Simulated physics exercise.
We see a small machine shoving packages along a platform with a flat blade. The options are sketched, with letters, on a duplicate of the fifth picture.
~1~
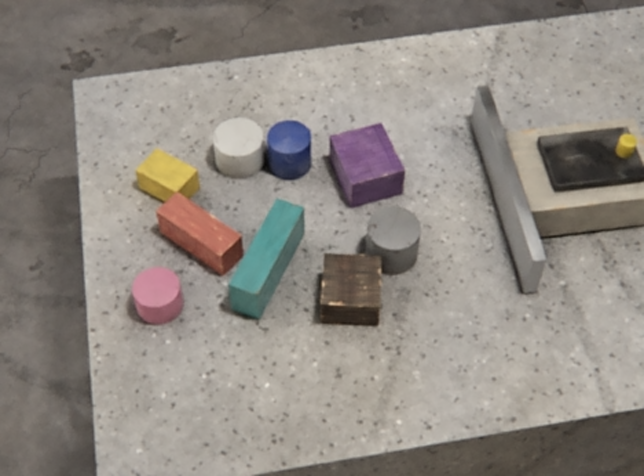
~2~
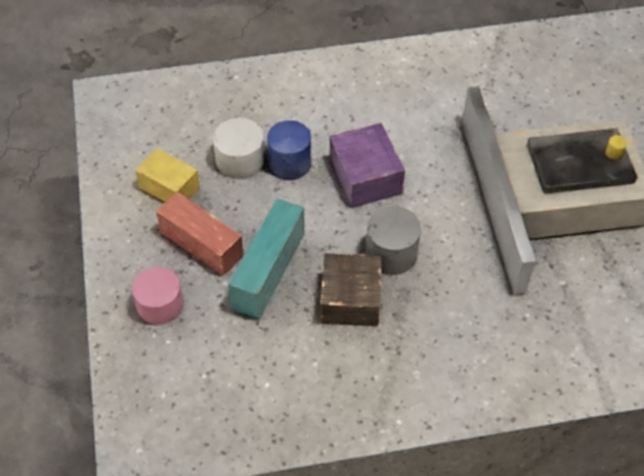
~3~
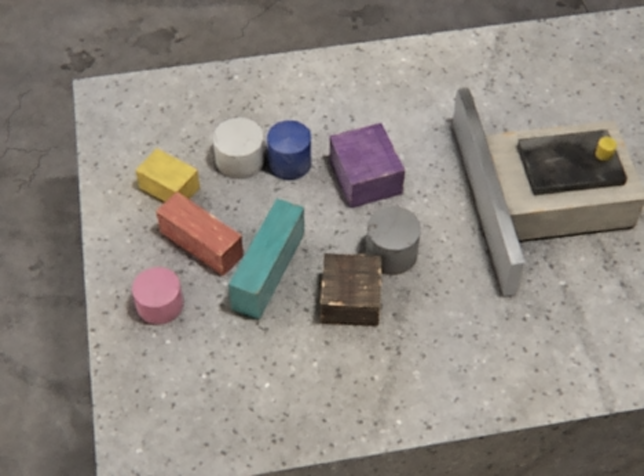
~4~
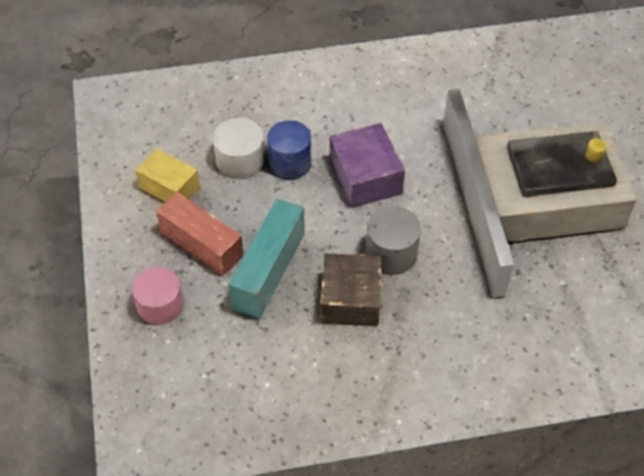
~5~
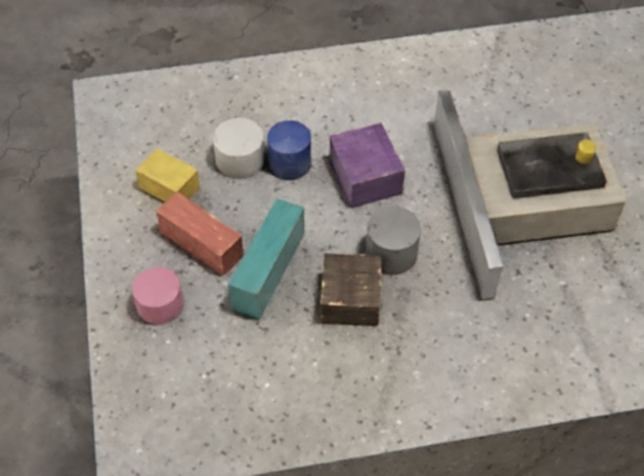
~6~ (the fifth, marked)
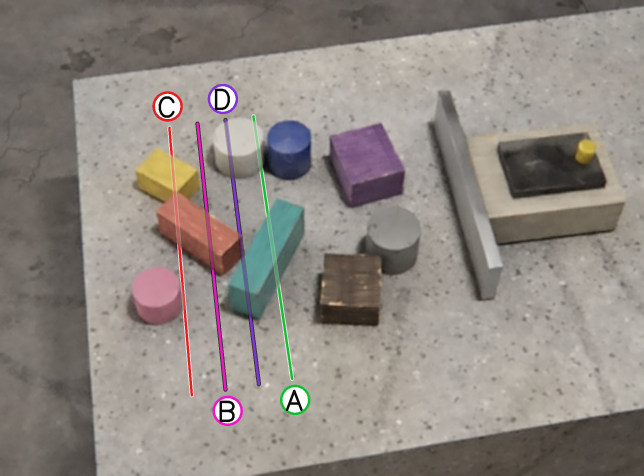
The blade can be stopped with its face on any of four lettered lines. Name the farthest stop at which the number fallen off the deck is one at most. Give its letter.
The farthest such stop is B.
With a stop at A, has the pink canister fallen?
No.
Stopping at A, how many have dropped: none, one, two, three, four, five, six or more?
By then, none.
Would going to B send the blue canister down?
No.
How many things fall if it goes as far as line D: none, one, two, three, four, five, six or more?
The count is none.
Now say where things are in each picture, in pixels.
In the first picture, yellow crate (168, 179); turquoise bar (268, 258); pink canister (158, 296).
In the second picture, robot (575, 160); red bar (200, 234).
In the third picture, robot (564, 162); blue canister (290, 150).
In the fourth picture, robot (554, 163); purple crate (366, 165).
In the fifth picture, robot (544, 164); yellow crate (168, 179); turquoise bar (268, 258); pink canister (158, 296).
On the marked copy, A at (271, 236); B at (210, 245); C at (180, 249); D at (241, 240).
Following B. Soon after the start, robot (453, 178); white canister (232, 148); blue canister (278, 153).
Later, robot (361, 191); yellow crate (142, 184); red bar (157, 237).
In the end, robot (291, 201); yellow crate (86, 188); red bar (89, 243); none fallen.
As for the rest, A is within the limit but short; C drops three; D is within the limit but short.
